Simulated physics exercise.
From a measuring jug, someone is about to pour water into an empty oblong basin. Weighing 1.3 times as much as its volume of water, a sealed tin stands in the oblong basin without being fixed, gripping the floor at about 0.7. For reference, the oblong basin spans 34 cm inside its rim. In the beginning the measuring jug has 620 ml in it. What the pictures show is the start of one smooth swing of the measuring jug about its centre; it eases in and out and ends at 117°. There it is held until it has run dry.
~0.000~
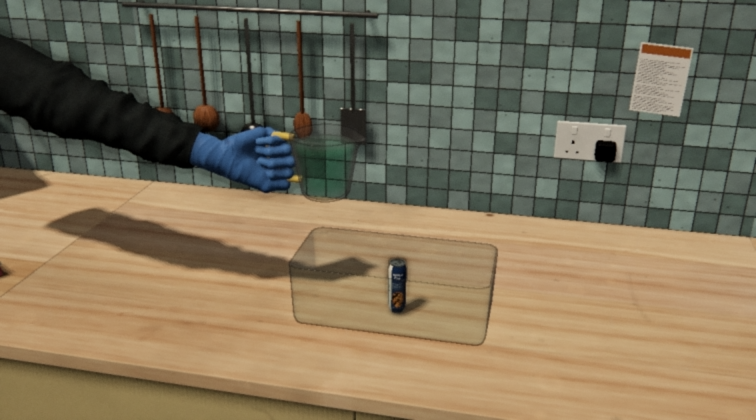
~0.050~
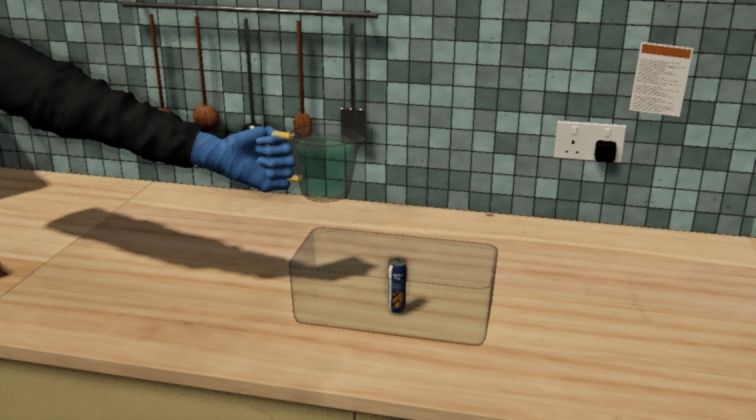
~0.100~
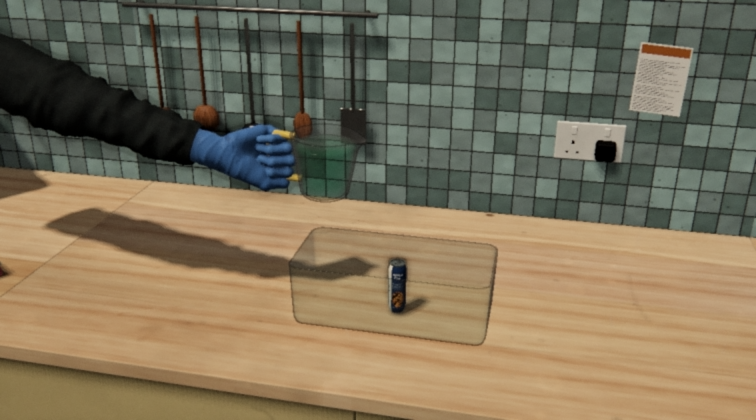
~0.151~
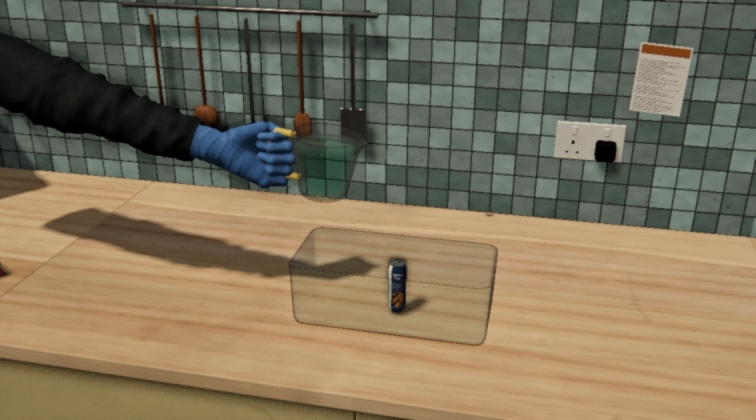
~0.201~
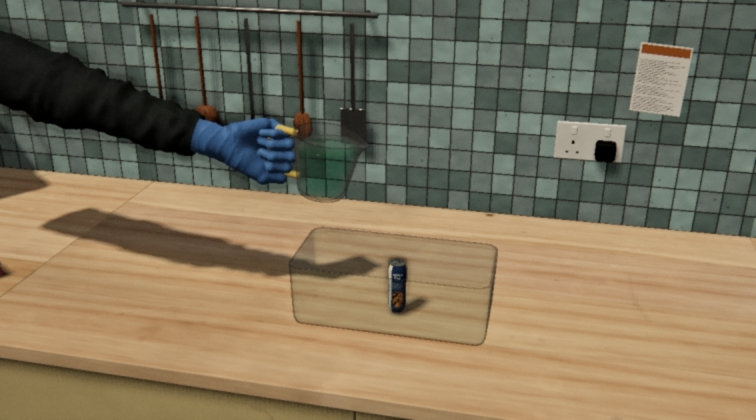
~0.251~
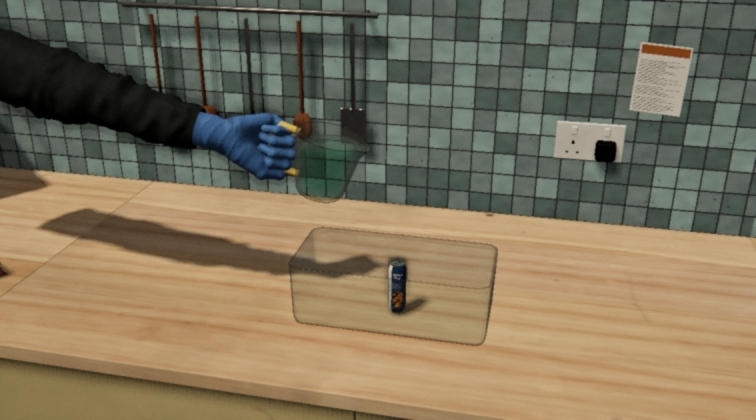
Blue-gloved hand slightly tilting a clear measuring jug to the right above a wooden counter, where a small tin stands in a transparent basin.
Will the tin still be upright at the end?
Yes: It does not overbalance.
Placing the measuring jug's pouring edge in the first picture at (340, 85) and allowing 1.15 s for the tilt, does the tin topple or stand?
Result: Tin tipped over.
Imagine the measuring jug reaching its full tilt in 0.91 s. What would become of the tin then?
It tumbles over, then.
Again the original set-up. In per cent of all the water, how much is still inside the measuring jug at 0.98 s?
6 %.
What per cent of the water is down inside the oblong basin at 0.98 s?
Near 82 per cent of the total.
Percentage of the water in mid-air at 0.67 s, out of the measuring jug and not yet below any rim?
Share: Roughly 26 per cent.
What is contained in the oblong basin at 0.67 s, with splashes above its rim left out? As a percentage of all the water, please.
I'd put it near 12 percent.
After 0.67 s the tilt is 74° and 62 per cent is still to pour; the tin stands where it began.
After 0.98 s the tilt is 111° and 6 per cent is still to pour; the tin stands where it began.
After 1.30 s the tilt is 117° and 0 per cent is still to pour; the tin stands 1 cm from where it began.
After 1.65 s the tilt is 117° and 0 per cent is still to pour; the tin stands 1 cm from where it began.
In the end the tin stands 1 cm from where it began.
